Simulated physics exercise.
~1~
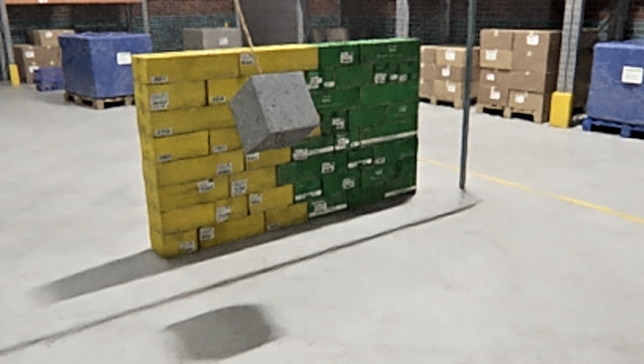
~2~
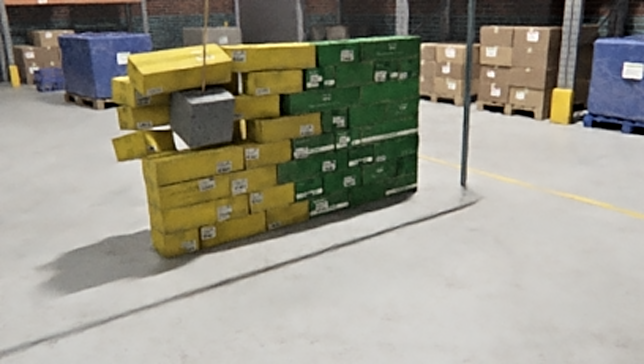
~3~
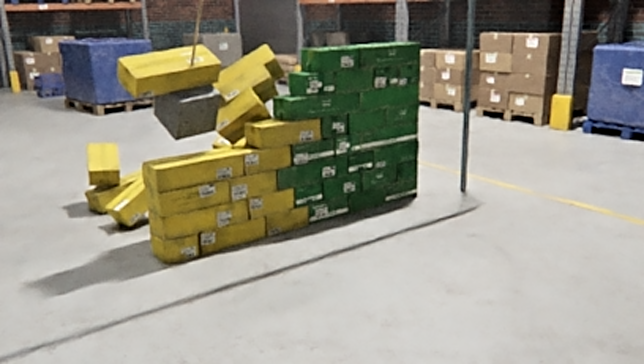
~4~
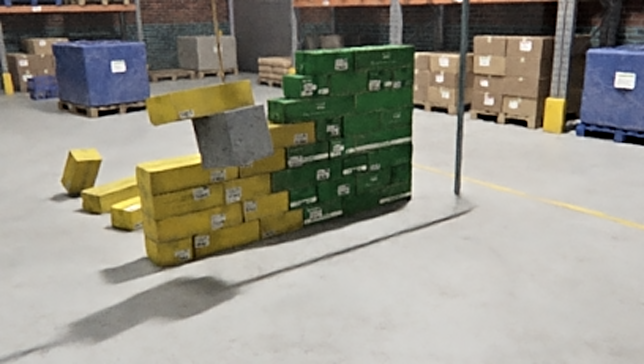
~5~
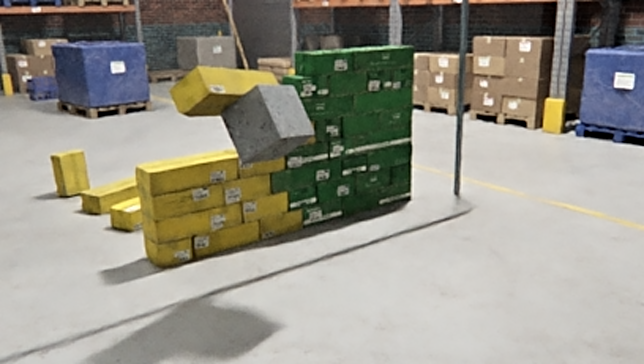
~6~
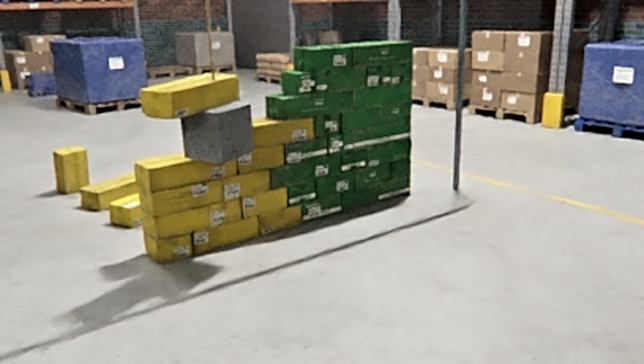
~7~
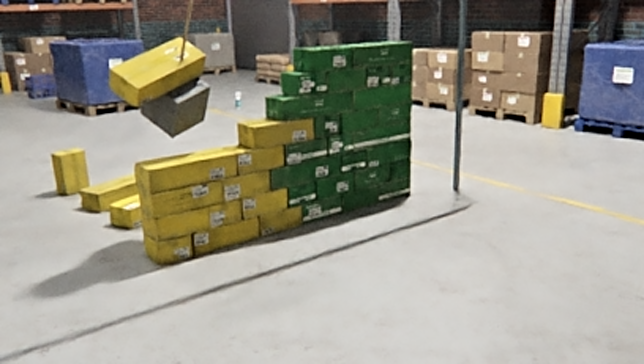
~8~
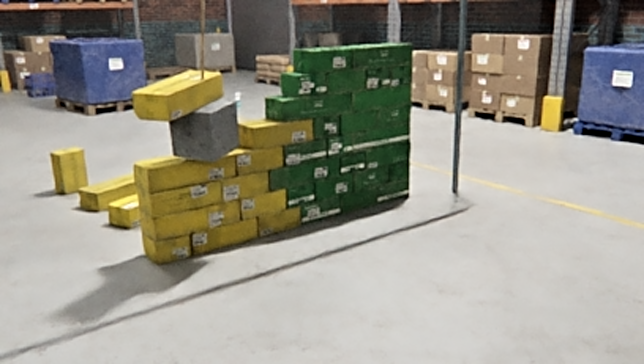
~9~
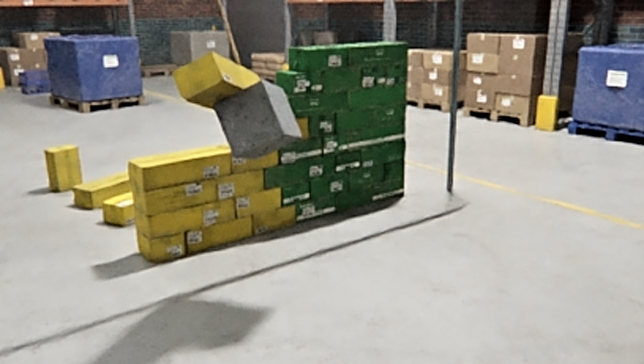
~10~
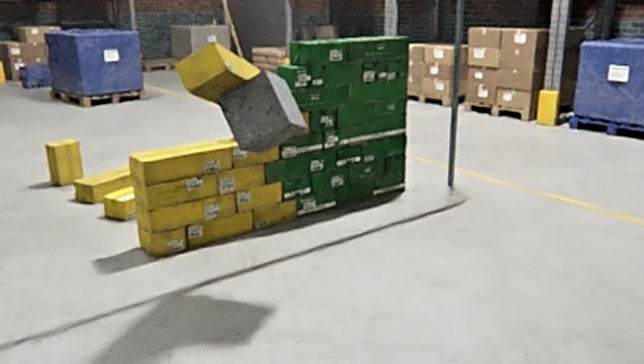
To begin with, a grey block hangs on a line before a wall of yellow and green parcels in a warehouse. It swings left into the upper yellow section, pushing parcels out of line. Several yellow parcels tumble to the floor behind the wall, while one comes to lie across the top of the block. The block swings back right, then left and right again, carrying that parcel with it. Finally, the block hangs tilted out to the right with its passenger still aboard, the yellow side broken down and the green side standing.
